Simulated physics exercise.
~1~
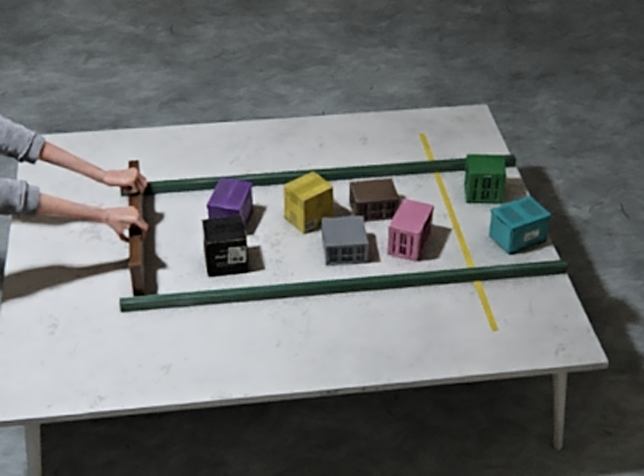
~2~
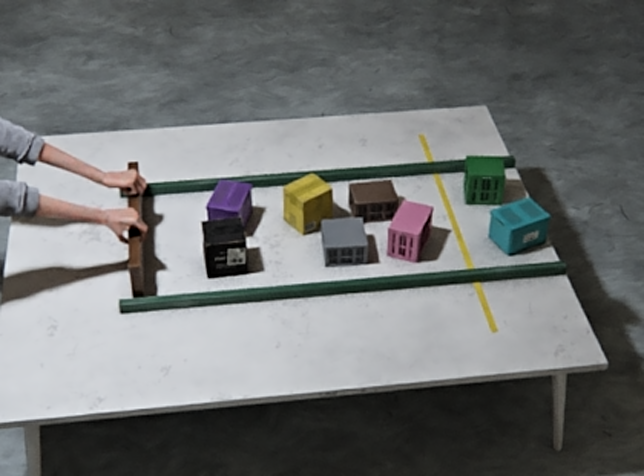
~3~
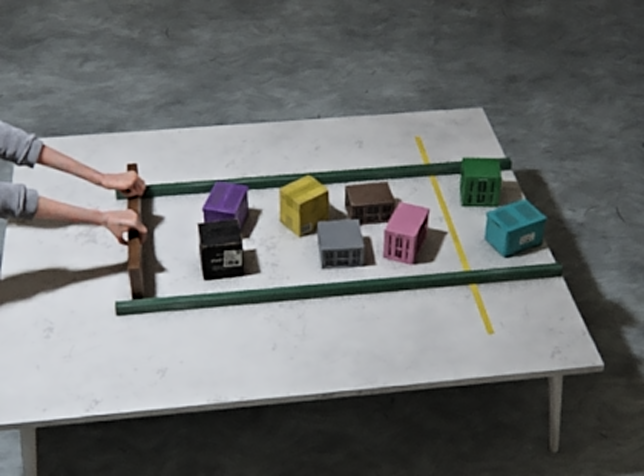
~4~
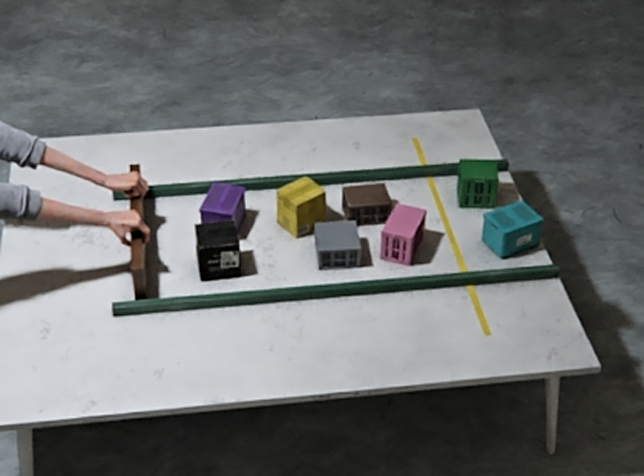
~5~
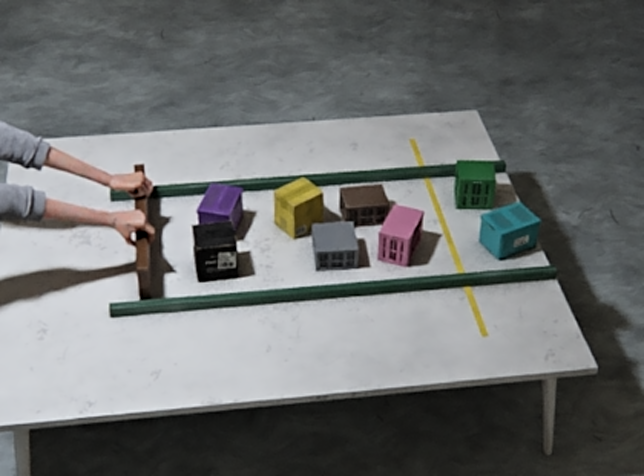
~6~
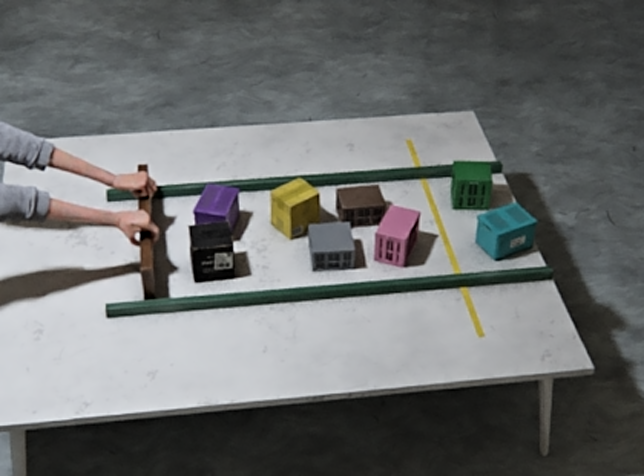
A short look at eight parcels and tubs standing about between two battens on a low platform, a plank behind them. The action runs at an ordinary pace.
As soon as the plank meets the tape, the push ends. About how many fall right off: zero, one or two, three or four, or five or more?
The number sent down is middling, three or four.
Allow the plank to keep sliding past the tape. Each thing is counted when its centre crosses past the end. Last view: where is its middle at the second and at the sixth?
About (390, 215), then (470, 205).
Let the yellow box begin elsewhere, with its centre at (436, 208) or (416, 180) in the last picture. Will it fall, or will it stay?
In that order, it is pushed off; is not pushed off.
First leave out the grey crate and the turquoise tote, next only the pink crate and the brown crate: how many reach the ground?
First try: 2 fallen; other try: 1.
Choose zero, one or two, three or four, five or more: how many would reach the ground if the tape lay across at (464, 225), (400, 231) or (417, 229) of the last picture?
Taking the places in the order asked: 3 or 4, then 1 or 2, then one to two.
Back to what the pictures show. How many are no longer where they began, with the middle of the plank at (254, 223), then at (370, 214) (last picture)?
At that stage 3; at the next, 8.
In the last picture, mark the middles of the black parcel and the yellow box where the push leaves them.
I'd put one at around (470, 232) and the other at around (488, 196).
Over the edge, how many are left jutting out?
The answer comes to 0.
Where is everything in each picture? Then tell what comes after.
Turquoise tote (519, 225); green crate (485, 179); pink crate (411, 230); plank (137, 228); tape (455, 221), in the first frame.
Green crate (484, 180); grey crate (344, 242), in the second frame.
Pink crate (406, 233); yellow box (304, 206), in the third frame.
Turquoise tote (512, 230); plank (138, 232), in the fourth frame.
Green crate (475, 185); purple tote (221, 214), in the fifth frame.
Turquoise tote (505, 232); green crate (471, 185); pink crate (397, 236); plank (146, 232); tape (441, 227), in the sixth frame.
Soon after, none off yet; turquoise tote at rest near (505, 232); green crate at rest near (471, 185); pink crate at rest near (397, 236).
Then, none off yet; turquoise tote at rest near (505, 232); green crate at rest near (471, 185); pink crate moved about its own width near (446, 232).
At rest, the number that fall off is three or four; fallen, brown crate, pink crate, green crate and turquoise tote.
